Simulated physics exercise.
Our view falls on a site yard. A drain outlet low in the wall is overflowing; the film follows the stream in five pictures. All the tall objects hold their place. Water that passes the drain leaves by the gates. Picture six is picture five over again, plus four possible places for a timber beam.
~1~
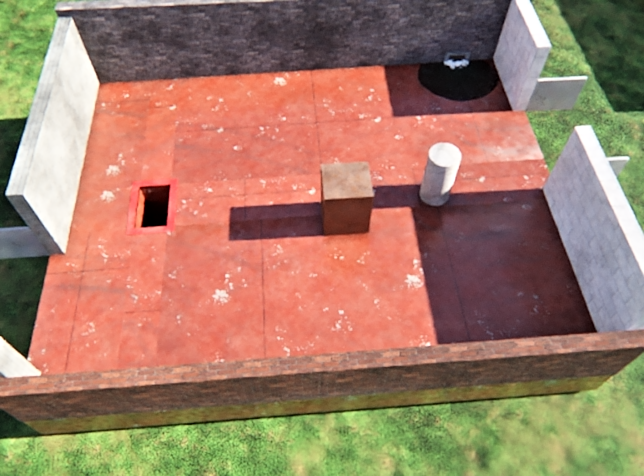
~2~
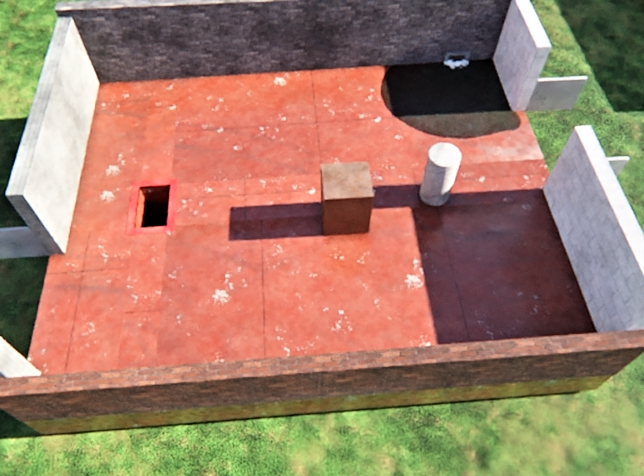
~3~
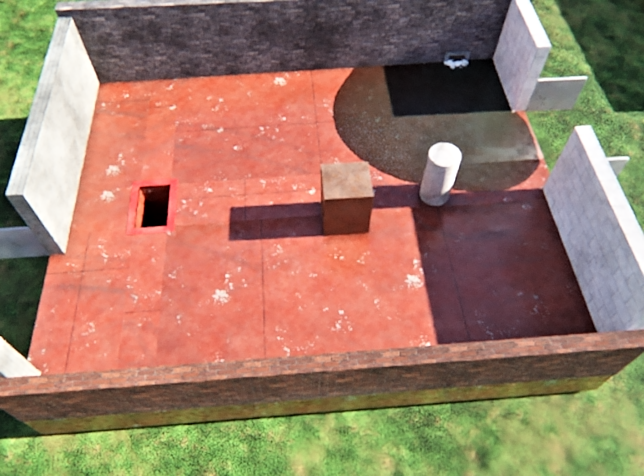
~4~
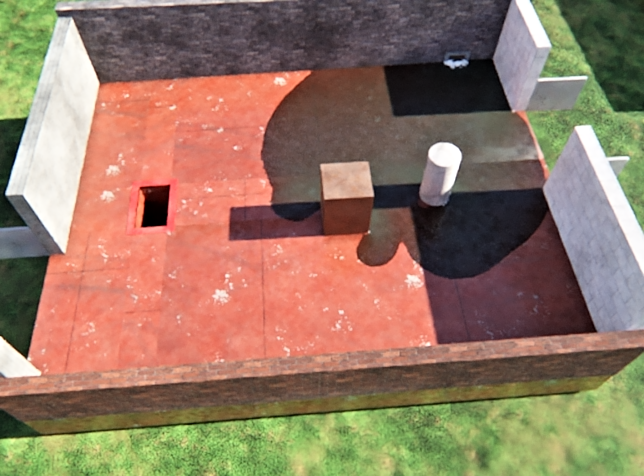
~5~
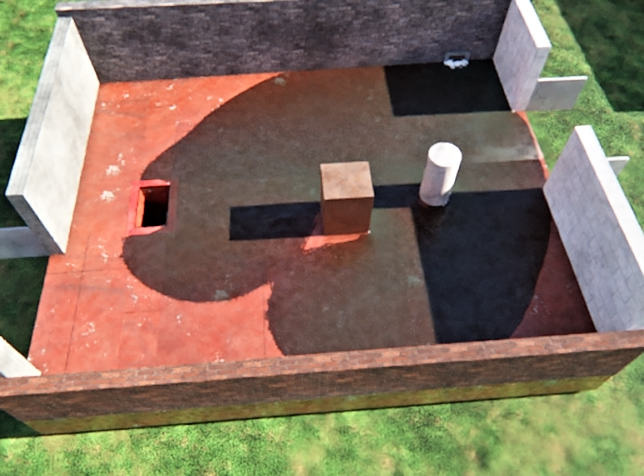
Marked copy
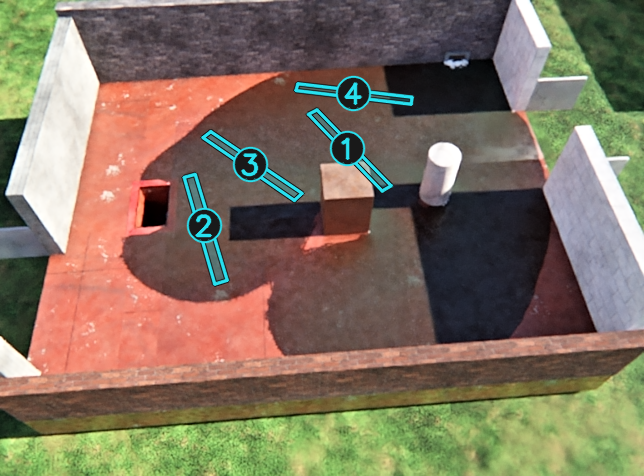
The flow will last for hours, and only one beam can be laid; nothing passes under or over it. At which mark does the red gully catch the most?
Best: 4.
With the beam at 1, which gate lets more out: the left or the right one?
More leaves on the left.
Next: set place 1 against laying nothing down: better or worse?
Place 1 is worse.
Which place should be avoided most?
It is 2.
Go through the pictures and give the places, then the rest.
Outfall at (457, 57); red gully at (153, 206); open gate at (53, 309); open gate at (527, 148); water covers 3 % of the ground and shows as far out as (440, 93); red gully still dry.
Water covers 9 % of the ground and shows as far out as (421, 128); red gully still dry.
Water covers 20 % of the ground and shows as far out as (395, 174); red gully still dry.
Water covers 36 % of the ground and shows as far out as (278, 207); red gully still dry.
Water covers 64 % of the ground and shows as far out as (145, 274); red gully taking water.
On the marked copy, 1 from (312, 112) to (386, 188); 2 from (189, 175) to (221, 282); 3 from (206, 134) to (298, 196); 4 from (296, 87) to (411, 100).
If 1 is chosen, about 9 % of the stream runs into the red gully, about 91 % out by the gates.
If 2 is chosen, about 4 % of the stream runs into the red gully, about 96 % out by the gates.
If 3 is chosen, about 8 % of the stream runs into the red gully, about 92 % out by the gates.
If 4 is chosen, about 19 % of the stream runs into the red gully, about 81 % out by the gates.
